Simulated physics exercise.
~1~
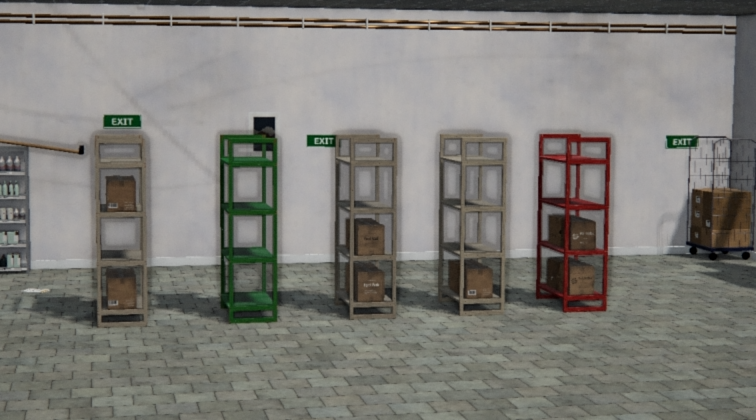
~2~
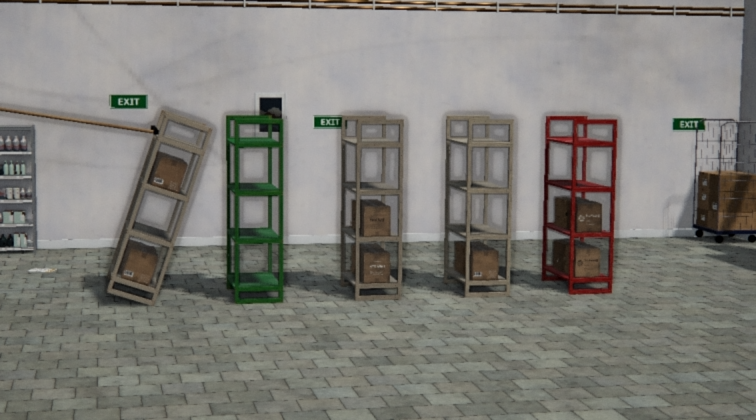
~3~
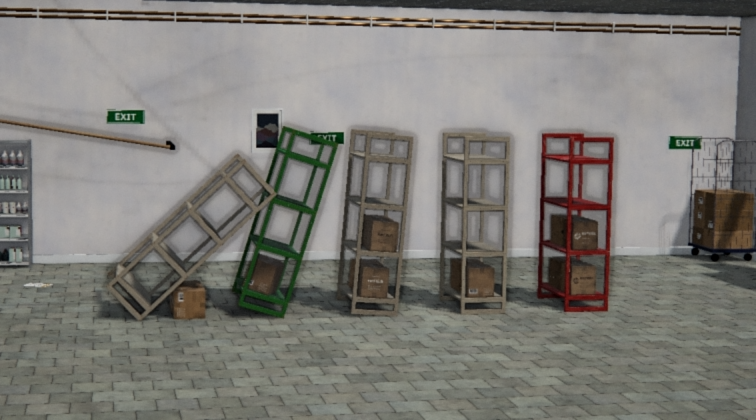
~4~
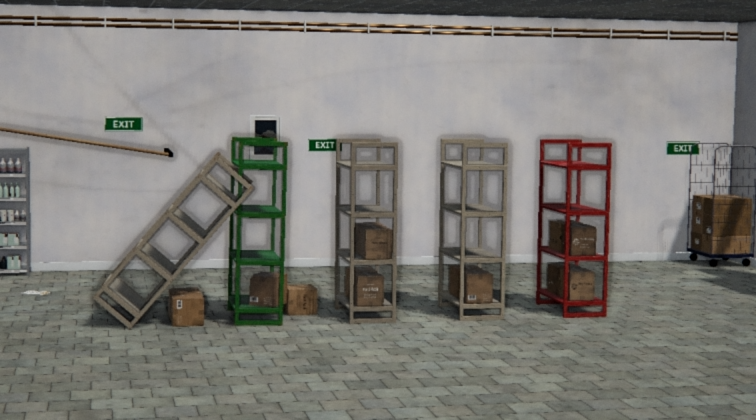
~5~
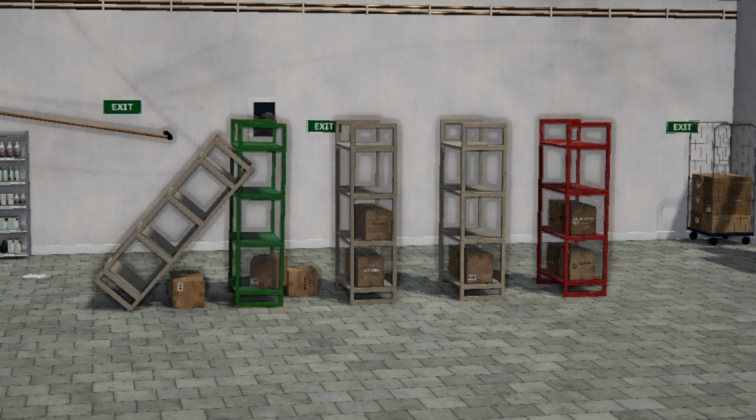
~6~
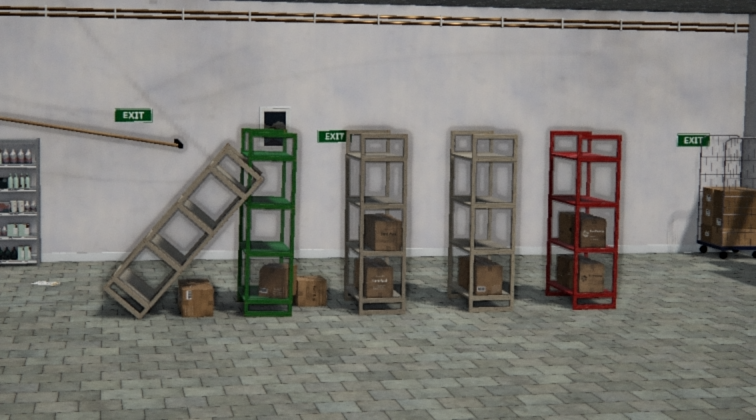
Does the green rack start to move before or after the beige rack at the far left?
The green rack starts to move after the beige rack at the far left. The beige one is already tilting while the green one still stands upright, and the green one tips only later.
A long pole reaches in from the left toward a row of five open racks on a paved floor, seen from the front by a slightly swaying camera before a pale wall with exit signs. The first rack is beige, followed by a green one, two more beige ones and a red one at the right. The pole pushes the first rack over to the right, and its cartons spill out. It strikes the green rack, which tips right but rocks back upright. The first rack ends propped against it, cartons lying around their bases, while the other three stay standing.
